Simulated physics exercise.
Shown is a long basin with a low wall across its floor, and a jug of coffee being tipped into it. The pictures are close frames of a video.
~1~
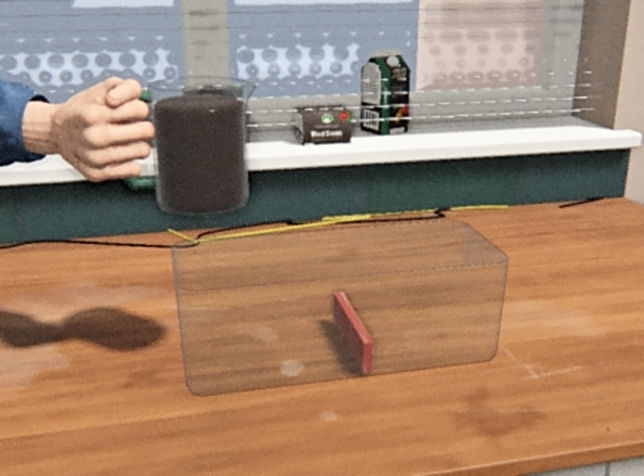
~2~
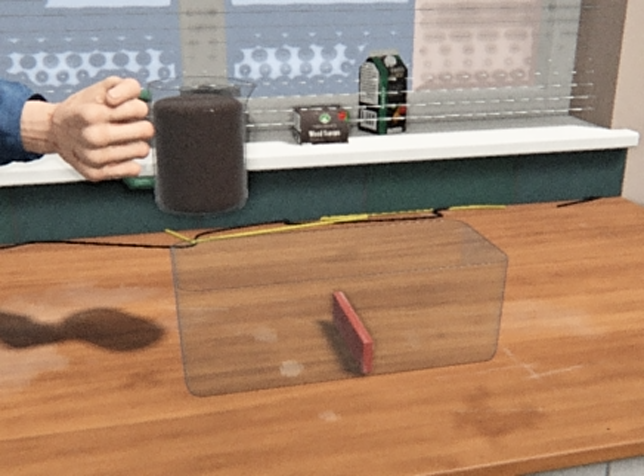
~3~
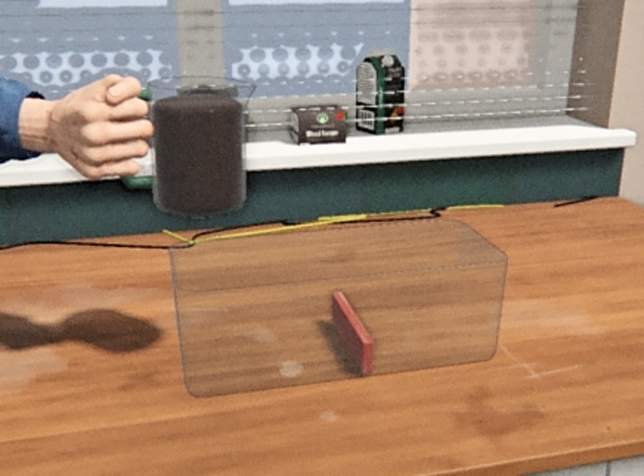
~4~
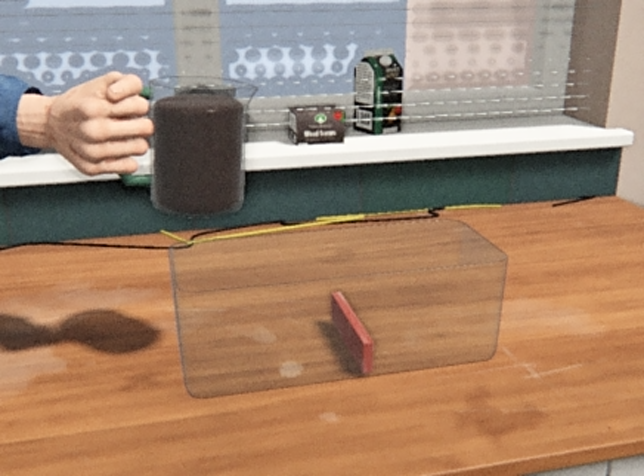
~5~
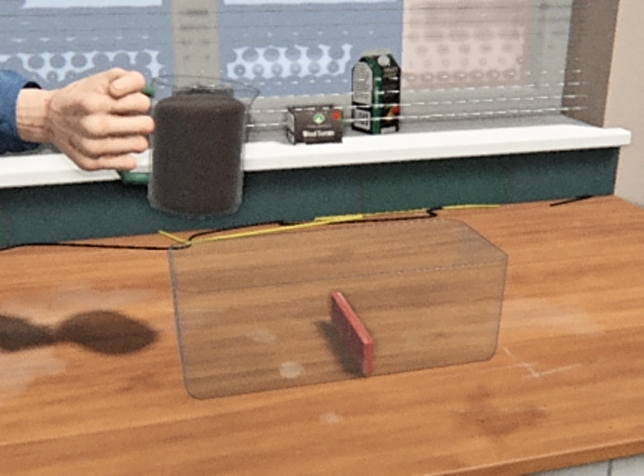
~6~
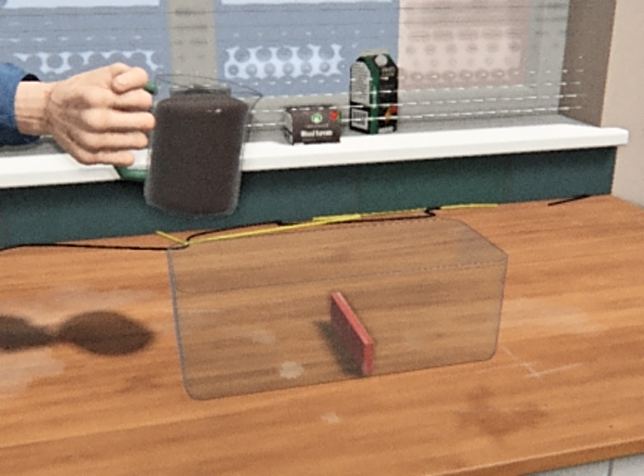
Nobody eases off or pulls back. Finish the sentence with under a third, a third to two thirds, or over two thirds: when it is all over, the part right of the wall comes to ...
When it is all over, the part right of the wall comes to under a third.
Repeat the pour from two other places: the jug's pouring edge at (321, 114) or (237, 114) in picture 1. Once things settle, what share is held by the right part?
It would come to near 95 per cent, and then near 5 per cent.
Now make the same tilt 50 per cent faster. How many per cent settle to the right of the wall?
I'd say close to 25 per cent.
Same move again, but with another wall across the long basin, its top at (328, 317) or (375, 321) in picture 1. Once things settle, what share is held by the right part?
80 % then 10 %.
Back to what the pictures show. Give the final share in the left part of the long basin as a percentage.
Something like 75 per cent, roughly.
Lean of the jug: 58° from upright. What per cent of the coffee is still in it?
Roughly 90 percent remains at that point.
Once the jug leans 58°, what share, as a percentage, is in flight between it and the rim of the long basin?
Some 10 per cent, I'd say.
A moment on, the jug is tipped part way and 90 per cent is still to pour, 1 is left of the wall and 0 right of it.
Next, the jug is tipped on its side and 51 per cent is still to pour, 21 is left of the wall and 10 right of it.
Then the jug is tipped on its side and 16 per cent is still to pour, 56 is left of the wall and 22 right of it.
Later the jug is tipped on its side and 5 per cent is still to pour, 70 is left of the wall and 23 right of it.
At rest 75 per cent lies left of the wall, 23 right of it and 0 outside.
